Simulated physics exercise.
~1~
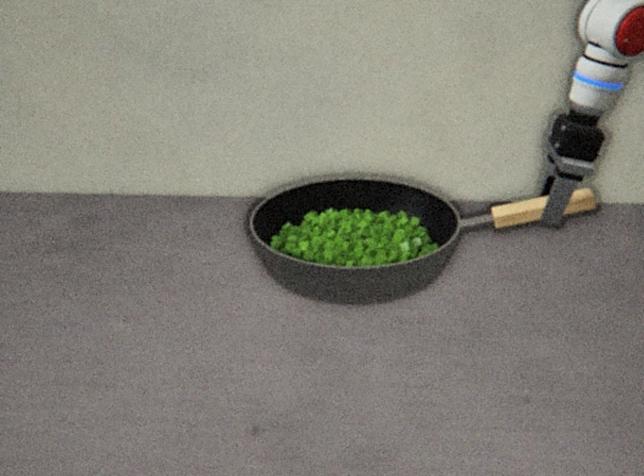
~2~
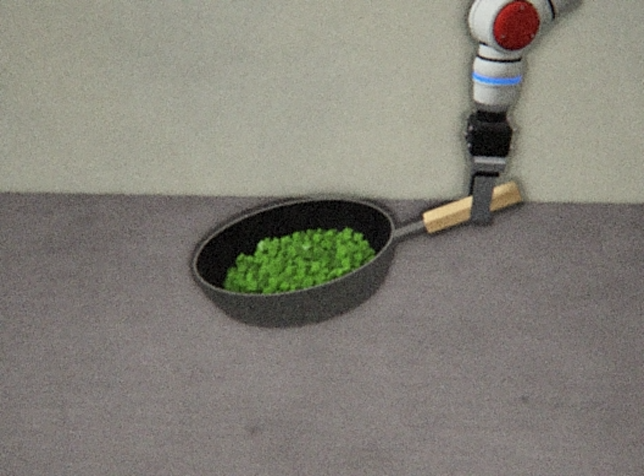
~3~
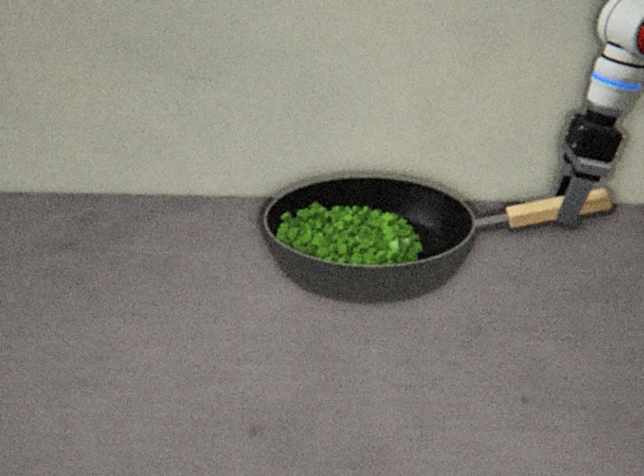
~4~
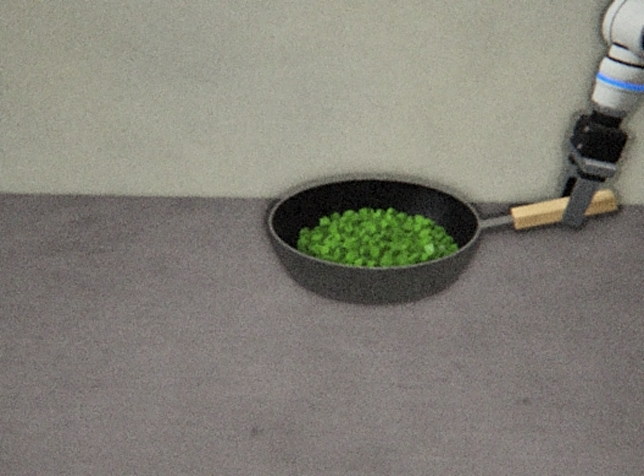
At the start, a robot arm grips the wooden handle of a dark frying pan that sits upright on a grey surface, holding a heap of small green vegetable pieces. The arm moves the pan to the left and tilts it, so the pan leans with its handle end raised. It then carries the pan back to the right and brings it upright, with the green pieces gathered toward the left side. Finally the pan stays almost in place while the pieces shift right, toward the middle. The heap ends inside the pan, and no pieces are seen on the surface.
